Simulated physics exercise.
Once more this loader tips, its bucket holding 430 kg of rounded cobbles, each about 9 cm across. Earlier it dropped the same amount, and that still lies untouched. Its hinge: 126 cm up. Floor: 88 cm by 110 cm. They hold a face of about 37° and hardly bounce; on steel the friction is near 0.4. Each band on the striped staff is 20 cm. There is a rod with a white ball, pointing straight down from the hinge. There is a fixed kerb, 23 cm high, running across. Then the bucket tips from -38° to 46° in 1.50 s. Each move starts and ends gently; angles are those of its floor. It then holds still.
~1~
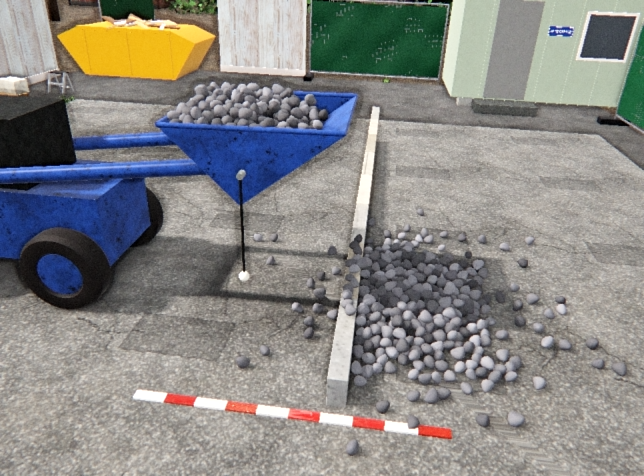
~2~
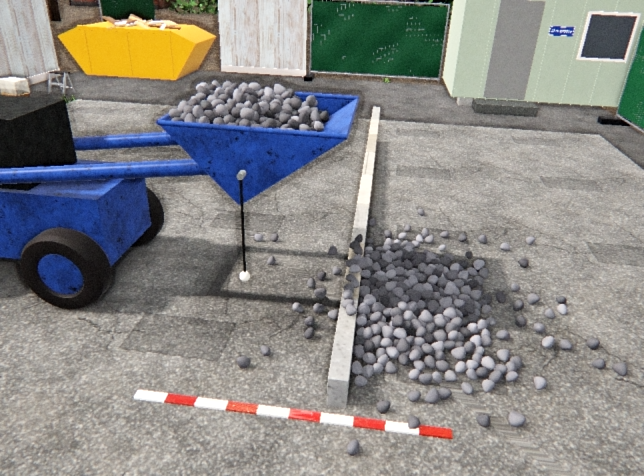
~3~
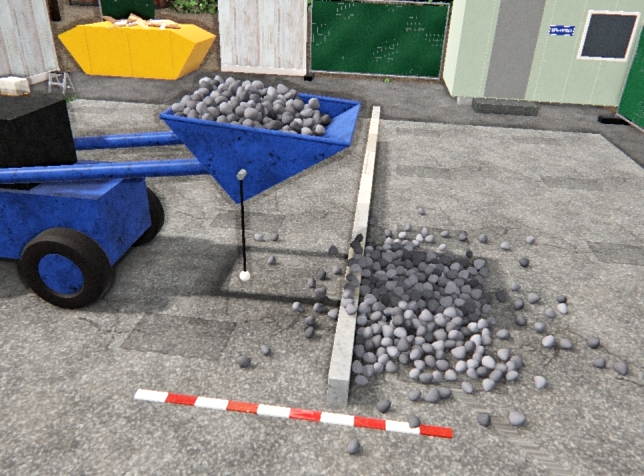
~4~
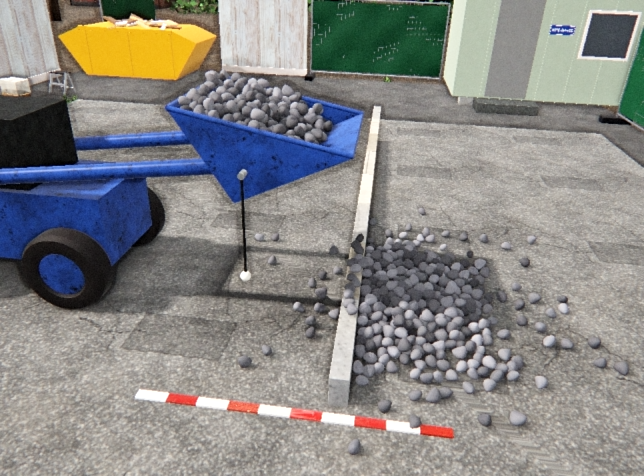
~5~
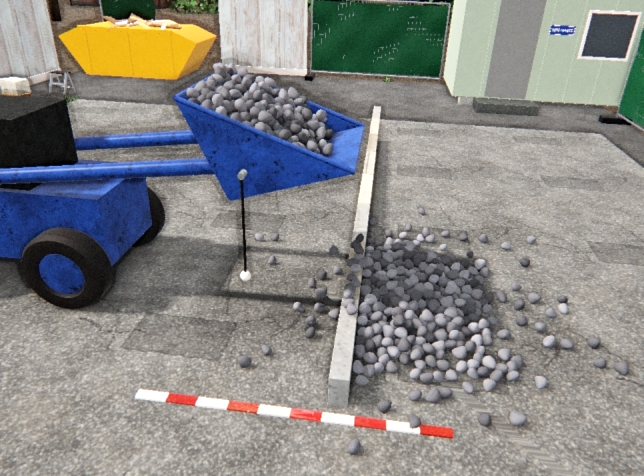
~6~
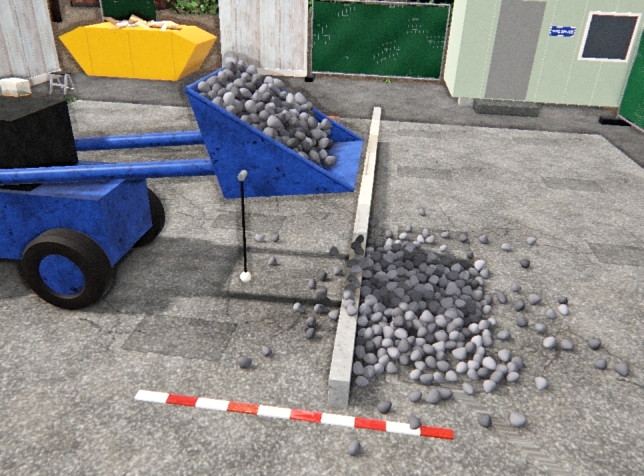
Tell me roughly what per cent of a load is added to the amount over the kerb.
Roughly 44 per cent of a load is added.
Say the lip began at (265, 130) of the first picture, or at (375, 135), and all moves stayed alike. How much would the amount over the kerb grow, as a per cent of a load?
0 % and 85 %.
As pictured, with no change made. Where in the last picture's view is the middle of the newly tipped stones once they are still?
I'd put their centre close to (341, 282).
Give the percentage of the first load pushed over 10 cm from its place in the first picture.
About 5 per cent.
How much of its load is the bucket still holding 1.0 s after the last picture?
Close to 20 in a hundred is still held.
Then, 0.5 s after the last picture the floor is at 33°; in per cent of one load, 94 in the bucket, 12 on this side of the kerb, 95 over the kerb; the foremost stones are at (588, 320).
Then, 1.0 s after the last picture the floor is at 46°; in per cent of one load, 20 in the bucket, 59 on this side of the kerb, 121 over the kerb; the foremost stones are at (588, 320).
Then, 1.4 s after the last picture the floor is at 46°; in per cent of one load, 0 in the bucket, 64 on this side of the kerb, 136 over the kerb; the foremost stones are at (588, 320).
Then, 4.0 s after the last picture the floor is at 46°; in per cent of one load, 0 in the bucket, 61 on this side of the kerb, 139 over the kerb; the foremost stones are at (588, 320). Net gain over the kerb, 44.
